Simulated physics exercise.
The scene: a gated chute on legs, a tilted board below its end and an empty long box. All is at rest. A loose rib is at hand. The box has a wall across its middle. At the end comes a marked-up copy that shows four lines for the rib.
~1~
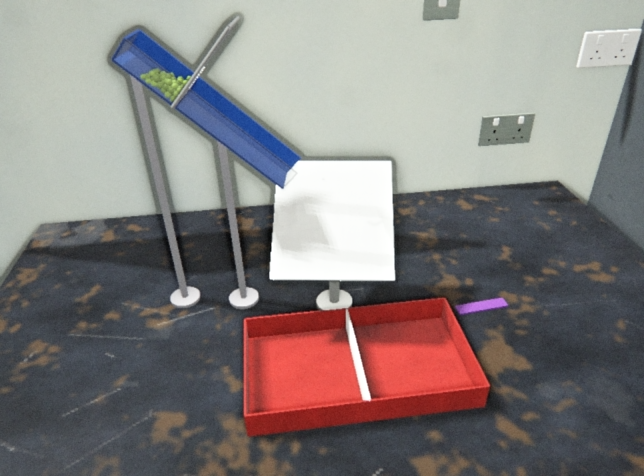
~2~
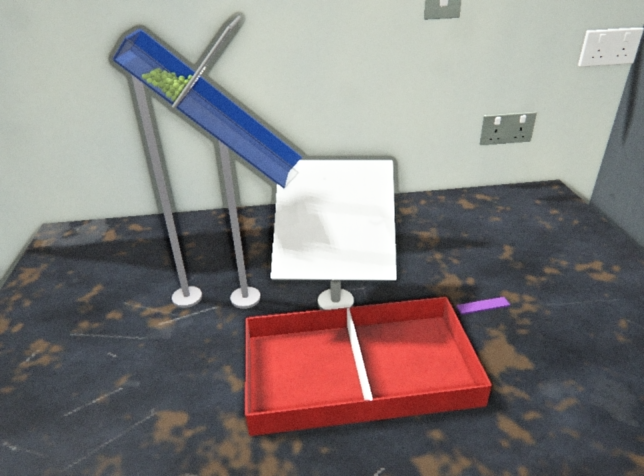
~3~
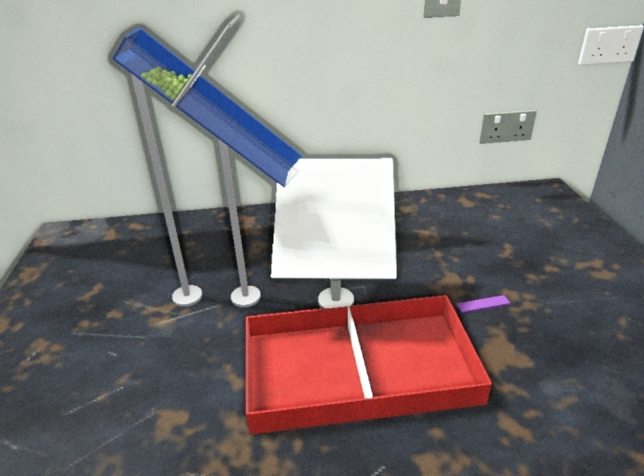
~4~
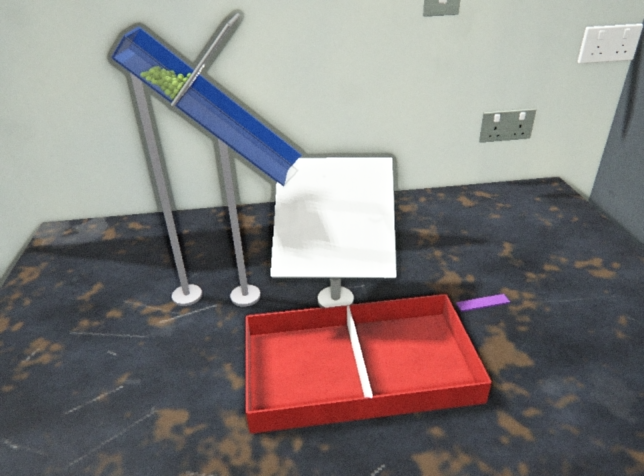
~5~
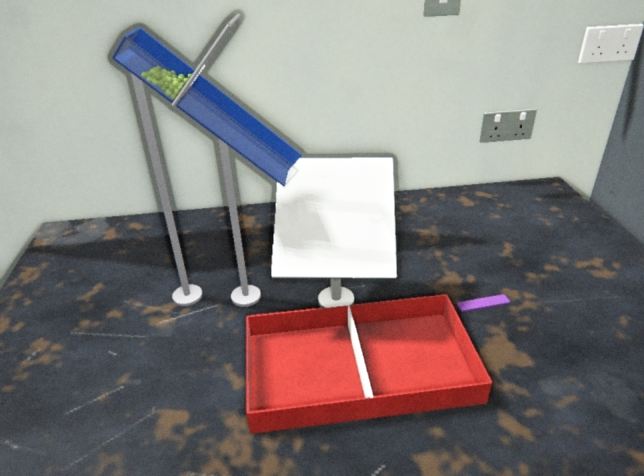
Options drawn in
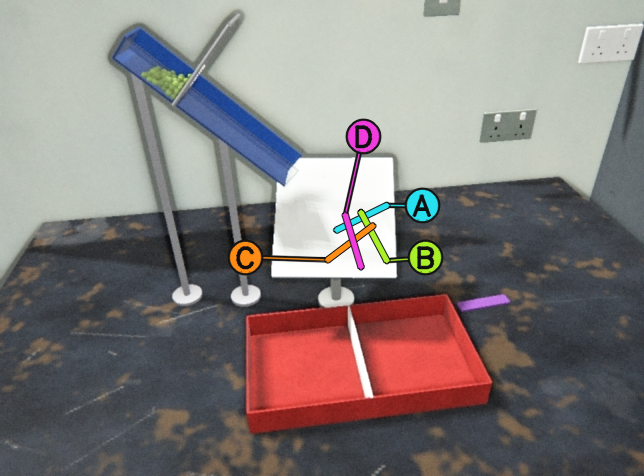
A blue chute on thin legs held a small heap of green peas behind its closed gate, above a tilted white board and an empty, divided red box, and nothing noticeably moved.
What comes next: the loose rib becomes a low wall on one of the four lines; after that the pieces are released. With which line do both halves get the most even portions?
Go for D.
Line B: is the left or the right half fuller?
More lands on the right.
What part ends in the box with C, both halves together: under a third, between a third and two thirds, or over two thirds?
Over two thirds.
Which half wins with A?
More lands on the left.
On the marked copy, line A from (386, 205) to (336, 230); line B from (360, 212) to (386, 260); line C from (372, 225) to (327, 259); line D from (345, 215) to (361, 266).
With A, of what is caught, most in the left half, a small part in the right.
With B, of what is caught, a small part in the left half, nearly all in the right.
With C, of what is caught, most in the left half, a small part in the right.
With D, of what is caught, about half in the left half, about half in the right.
